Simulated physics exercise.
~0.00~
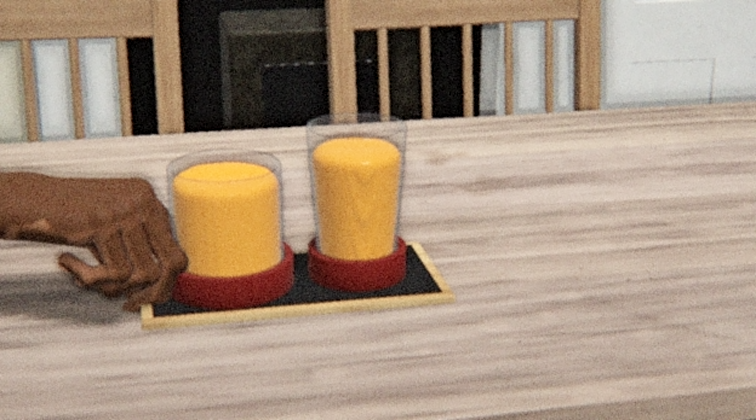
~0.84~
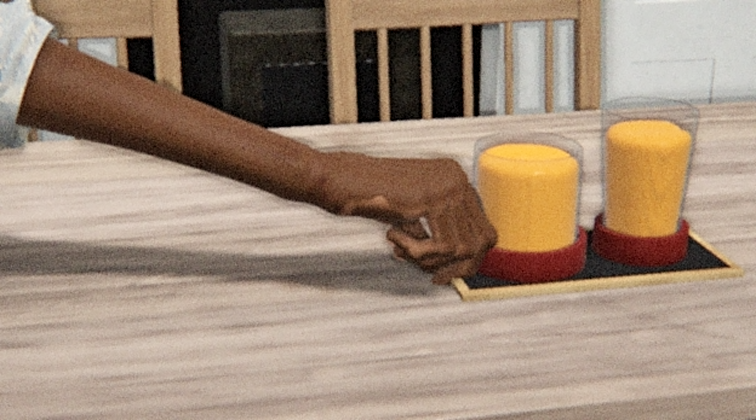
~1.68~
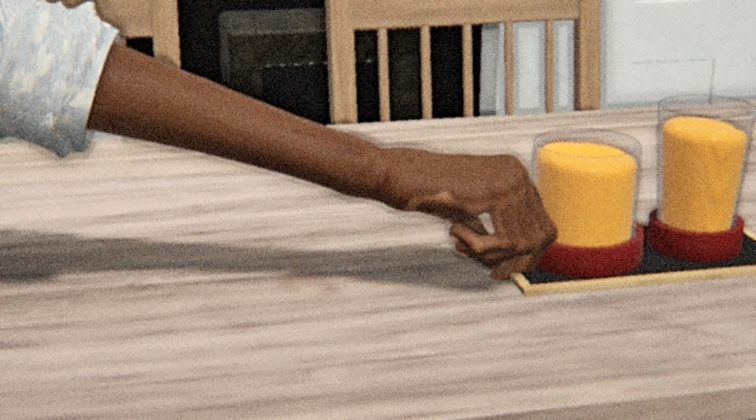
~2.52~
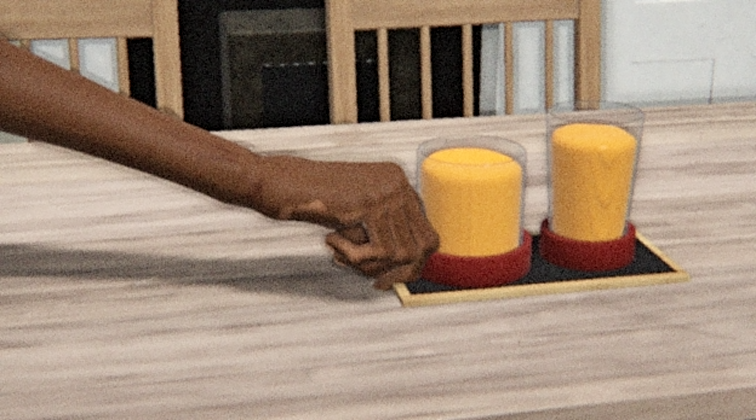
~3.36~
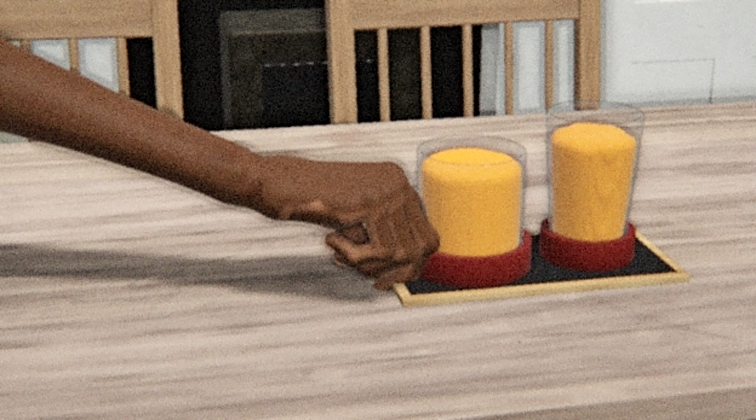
At a wooden table, a hand pushing a tray of two juice-filled glasses right, then drawing it partway back and stopping.
